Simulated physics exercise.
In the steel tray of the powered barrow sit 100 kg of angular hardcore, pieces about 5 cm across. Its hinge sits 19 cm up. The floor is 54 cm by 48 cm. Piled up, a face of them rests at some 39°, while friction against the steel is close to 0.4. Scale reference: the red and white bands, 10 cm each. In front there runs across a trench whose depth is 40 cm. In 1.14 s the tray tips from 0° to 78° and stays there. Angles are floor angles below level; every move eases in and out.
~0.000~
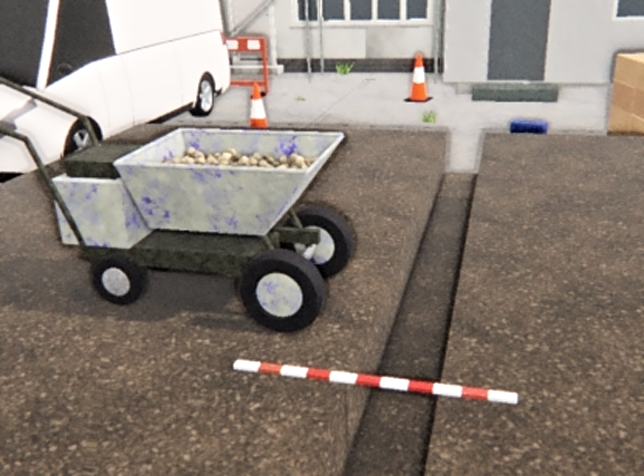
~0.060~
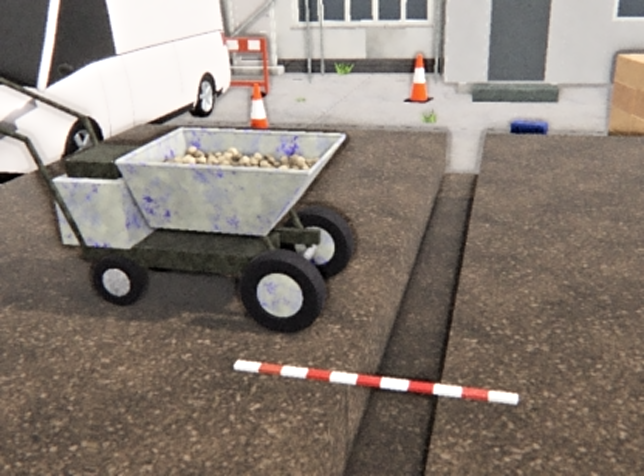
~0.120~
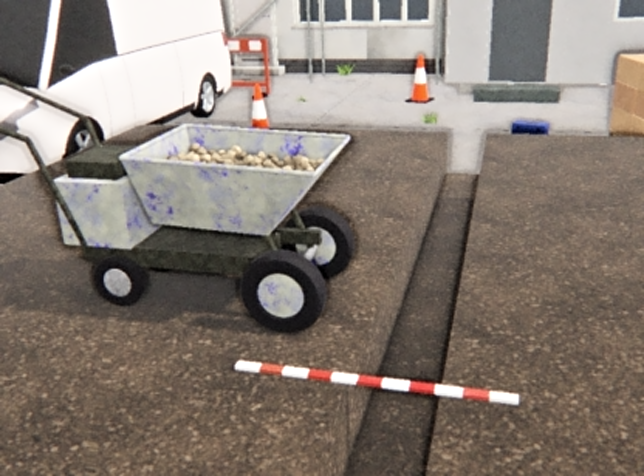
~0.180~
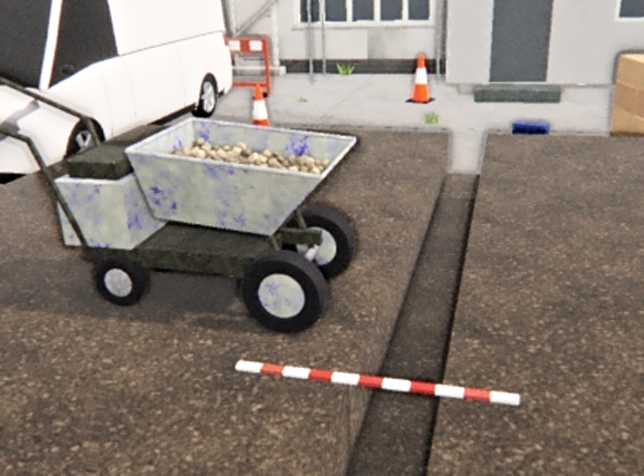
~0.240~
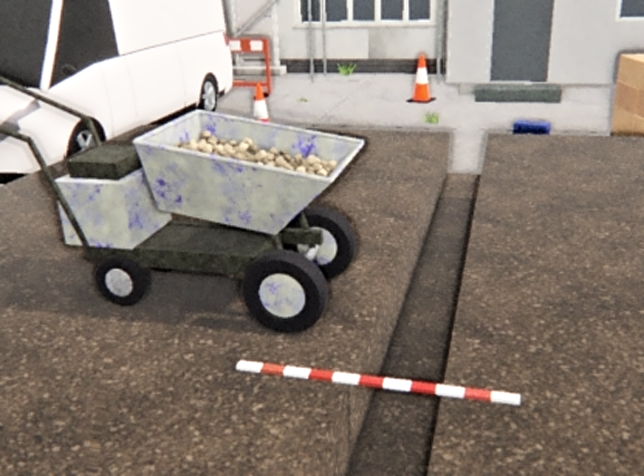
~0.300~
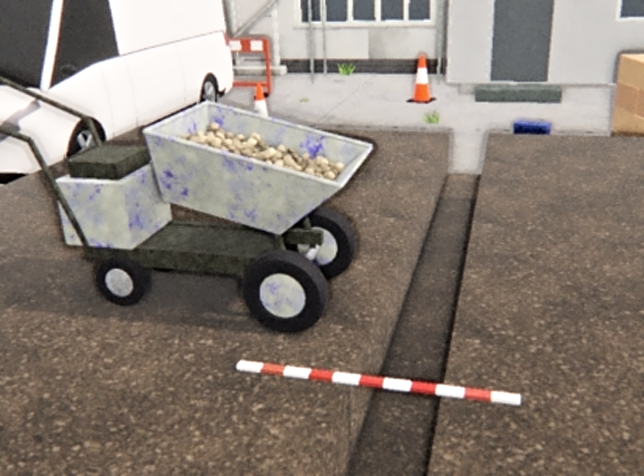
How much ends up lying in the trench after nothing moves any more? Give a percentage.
A share of about 56 per cent.
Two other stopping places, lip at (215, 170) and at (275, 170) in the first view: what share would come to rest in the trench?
70 %, then 90 %.
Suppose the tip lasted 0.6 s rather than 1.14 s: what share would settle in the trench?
I'd put it at roughly 35 per cent.
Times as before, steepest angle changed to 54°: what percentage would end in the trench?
Share in trench: Approx. 5%.
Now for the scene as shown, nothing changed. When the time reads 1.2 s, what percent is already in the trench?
I'd put it near 10 per cent.
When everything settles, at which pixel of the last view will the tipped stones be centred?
I'd put it close to (448, 367).
After 0.9 s the floor is at 66°; 100 % in the tray; the foremost stones are at (403, 250).
After 1.2 s the floor is at 78°; 66 % in the tray, 12 % in the trench, 21 % past the trench; the foremost stones are at (520, 322).
After 1.6 s the floor is at 78°; 25 % in the tray, 30 % in the trench, 45 % past the trench; the foremost stones are at (625, 327).
After 3.5 s the floor is at 78°; 0 % in the tray, 56 % in the trench, 44 % past the trench; the foremost stones are past the picture's edge.
